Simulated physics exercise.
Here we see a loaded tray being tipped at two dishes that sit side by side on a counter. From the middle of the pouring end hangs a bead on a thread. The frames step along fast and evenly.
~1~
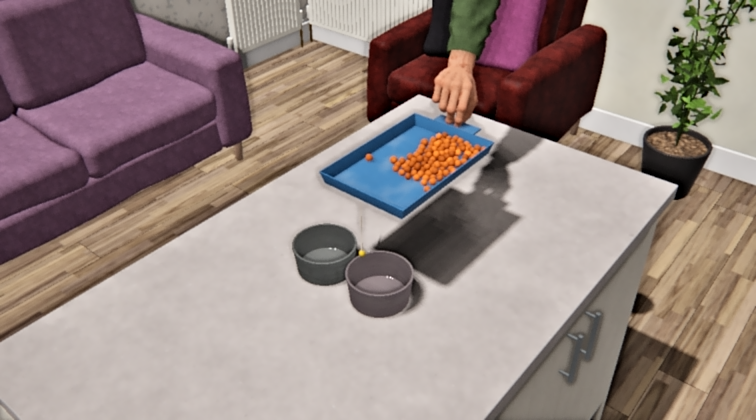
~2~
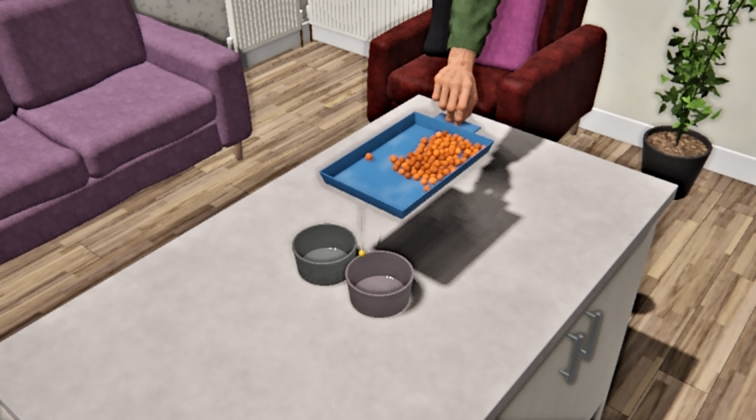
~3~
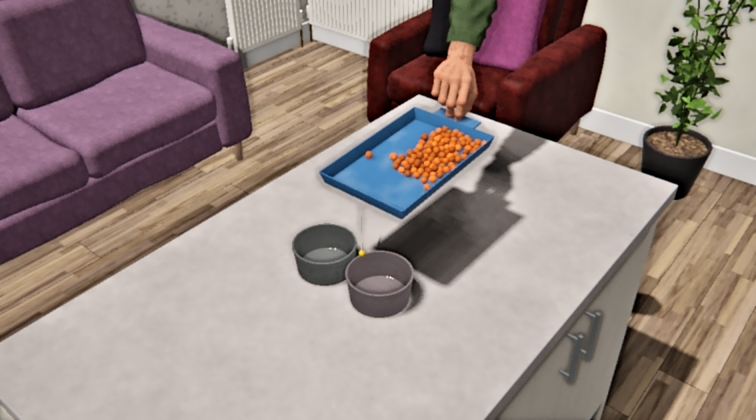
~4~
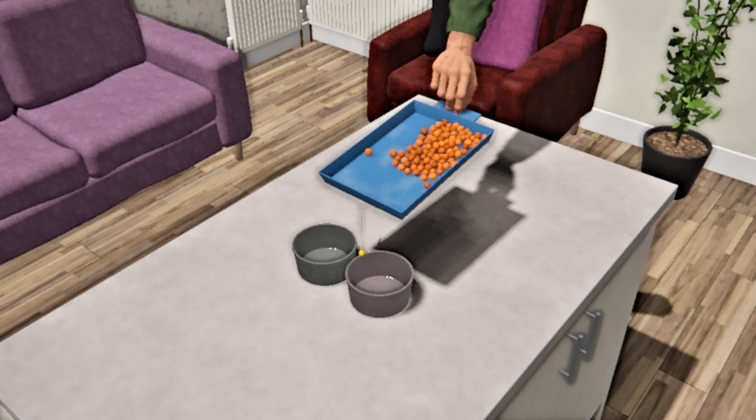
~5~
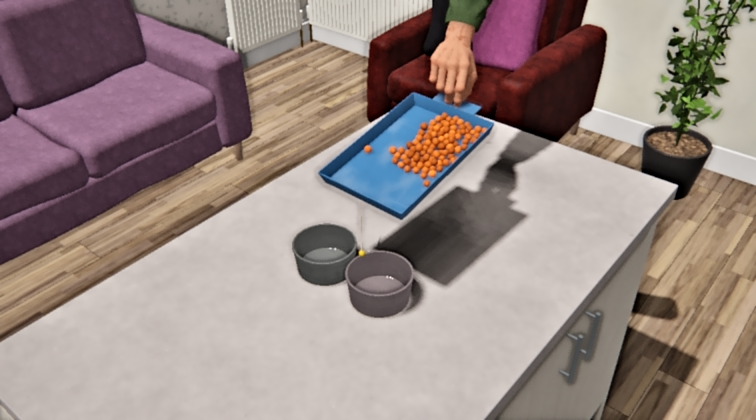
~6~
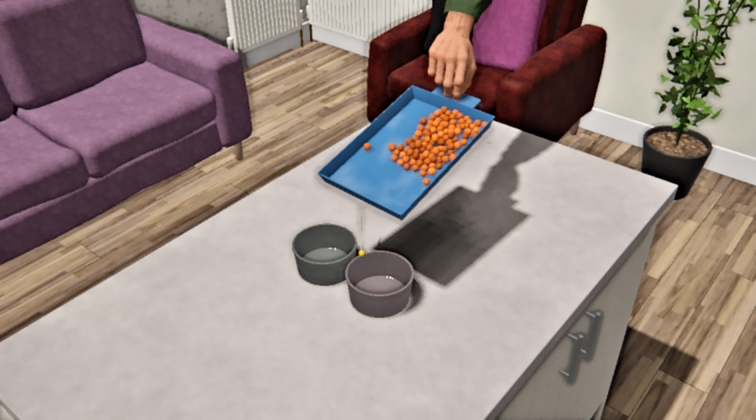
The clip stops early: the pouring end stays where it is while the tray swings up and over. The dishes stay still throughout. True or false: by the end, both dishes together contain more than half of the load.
False.
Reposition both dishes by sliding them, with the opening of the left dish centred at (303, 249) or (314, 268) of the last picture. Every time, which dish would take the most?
Place 1: The one on the right side; place 2: The one on the right side.
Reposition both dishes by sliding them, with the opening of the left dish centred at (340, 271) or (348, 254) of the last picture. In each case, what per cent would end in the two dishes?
Around 90 and around 20 per cent, in that order.
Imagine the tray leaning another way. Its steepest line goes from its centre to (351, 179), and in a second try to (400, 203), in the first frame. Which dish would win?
Taking them in order: Left side, followed by right side.
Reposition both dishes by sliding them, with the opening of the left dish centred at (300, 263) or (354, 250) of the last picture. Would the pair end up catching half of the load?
Well, in excess of half at the first spot and not up to half at the second.
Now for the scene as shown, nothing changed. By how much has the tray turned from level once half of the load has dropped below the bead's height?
Near 105 degrees.
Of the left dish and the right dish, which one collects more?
That is the right one.
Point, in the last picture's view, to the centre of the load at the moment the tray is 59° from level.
Somewhere about (380, 187).
Shortly afterwards, tray tipped steeply; all but a few on the tray; only a few outside both; only a few in the air.
Next, tray tipped right over; near half on the tray; a little in the right dish; a little outside both; near a third in the air.
Some moments later, tray tipped past a quarter turn; near a third in the right dish; near two thirds outside both.
In the end, tray tipped past a quarter turn; near a third in the right dish; none at all in the left dish; near two thirds outside both.
